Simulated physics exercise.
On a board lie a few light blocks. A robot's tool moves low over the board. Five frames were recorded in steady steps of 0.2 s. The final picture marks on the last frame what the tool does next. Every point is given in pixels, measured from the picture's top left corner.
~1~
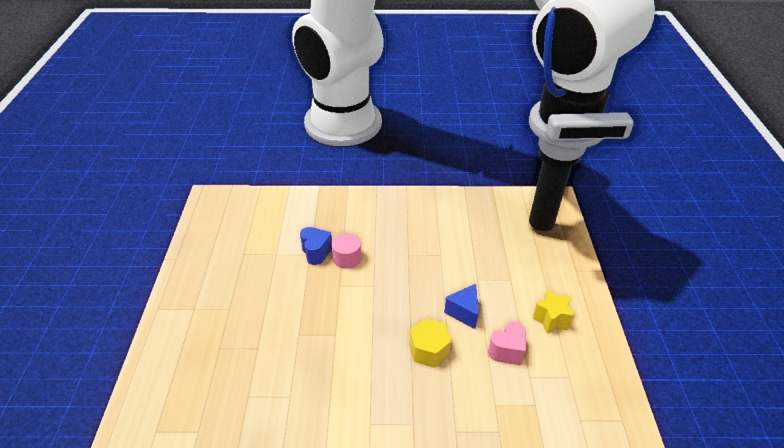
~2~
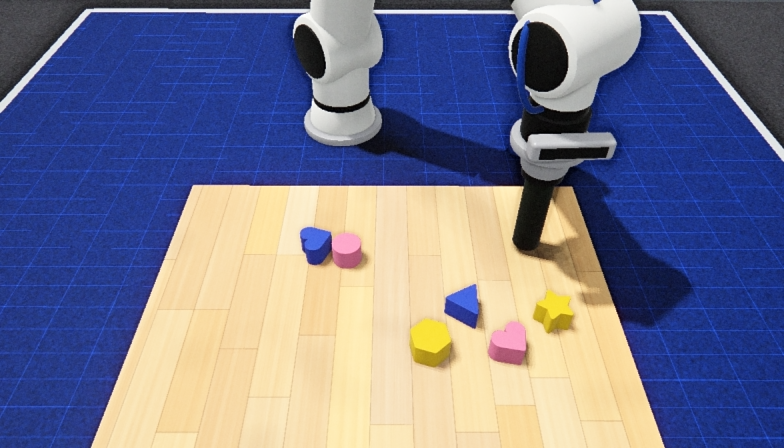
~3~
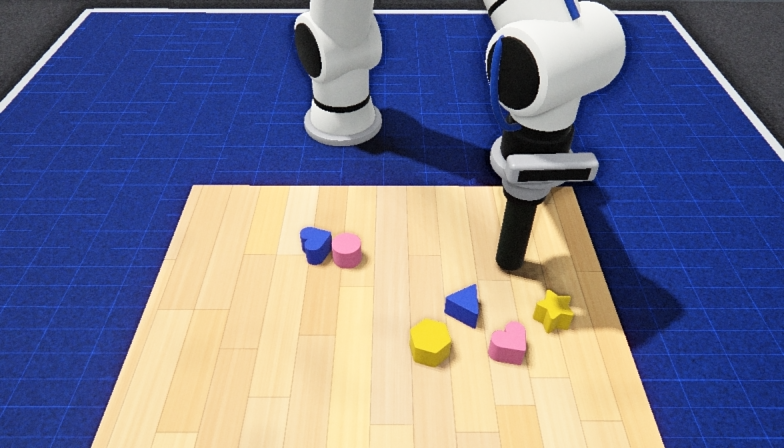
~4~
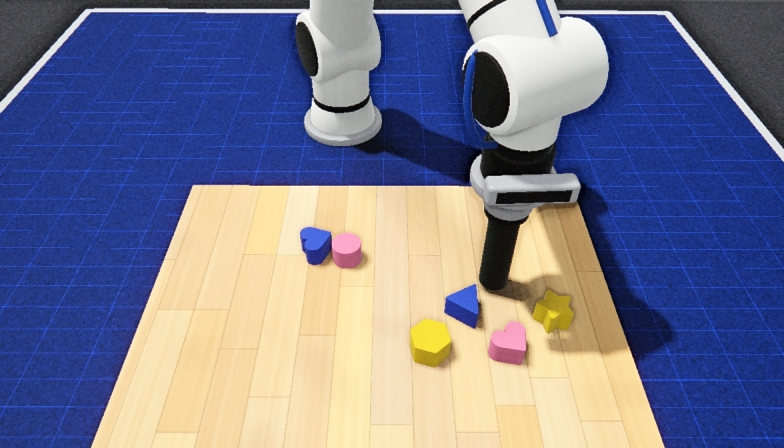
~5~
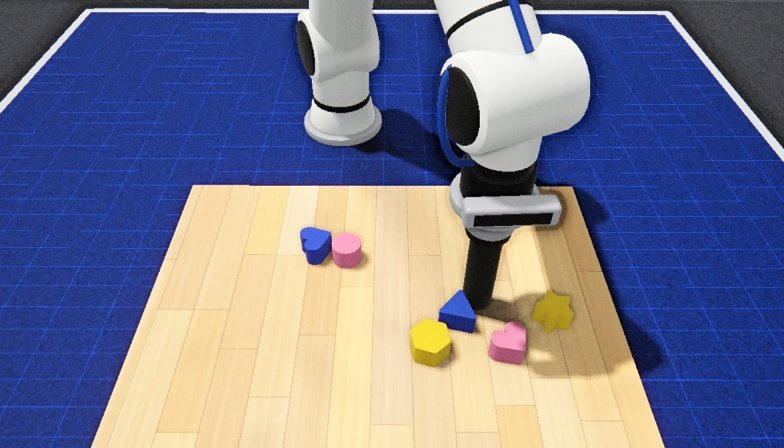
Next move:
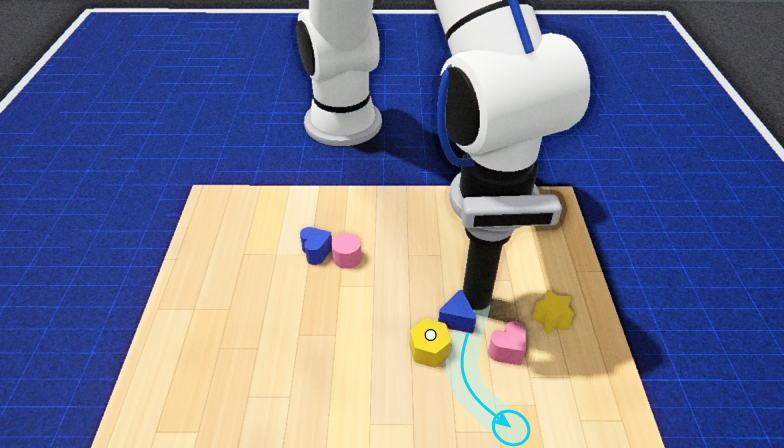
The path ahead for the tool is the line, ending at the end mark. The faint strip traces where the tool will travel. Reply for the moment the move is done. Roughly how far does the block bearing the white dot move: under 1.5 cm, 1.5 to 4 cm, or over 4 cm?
The displacement of the block bearing the white dot is below 1.5 cm.
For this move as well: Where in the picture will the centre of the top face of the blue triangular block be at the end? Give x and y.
Put as a pixel place, it's (440, 317).
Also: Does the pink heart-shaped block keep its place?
Yes, that is how it ends up.
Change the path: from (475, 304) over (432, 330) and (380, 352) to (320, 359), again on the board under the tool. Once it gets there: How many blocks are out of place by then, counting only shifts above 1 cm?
Two of them.
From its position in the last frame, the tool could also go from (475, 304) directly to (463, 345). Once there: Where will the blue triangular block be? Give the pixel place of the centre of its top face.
I'd place it at (439, 317), taking the centre of its top.
The line goes from (475, 304) over (465, 343) and (469, 388) to (511, 428); the dot is on the yellow hexagon.
The first path, step by step. One third of the way, tool at (466, 338); yellow hexagon at (423, 340); blue triangular block at (440, 317), turned 25° clockwise.
Two thirds of the way, tool at (470, 384); yellow hexagon at (423, 341); blue triangular block at (440, 317), turned 30° clockwise.
At the end, tool at (513, 423); yellow hexagon at (423, 341); blue triangular block at (440, 317), turned 30° clockwise; pink heart-shaped block unmoved.
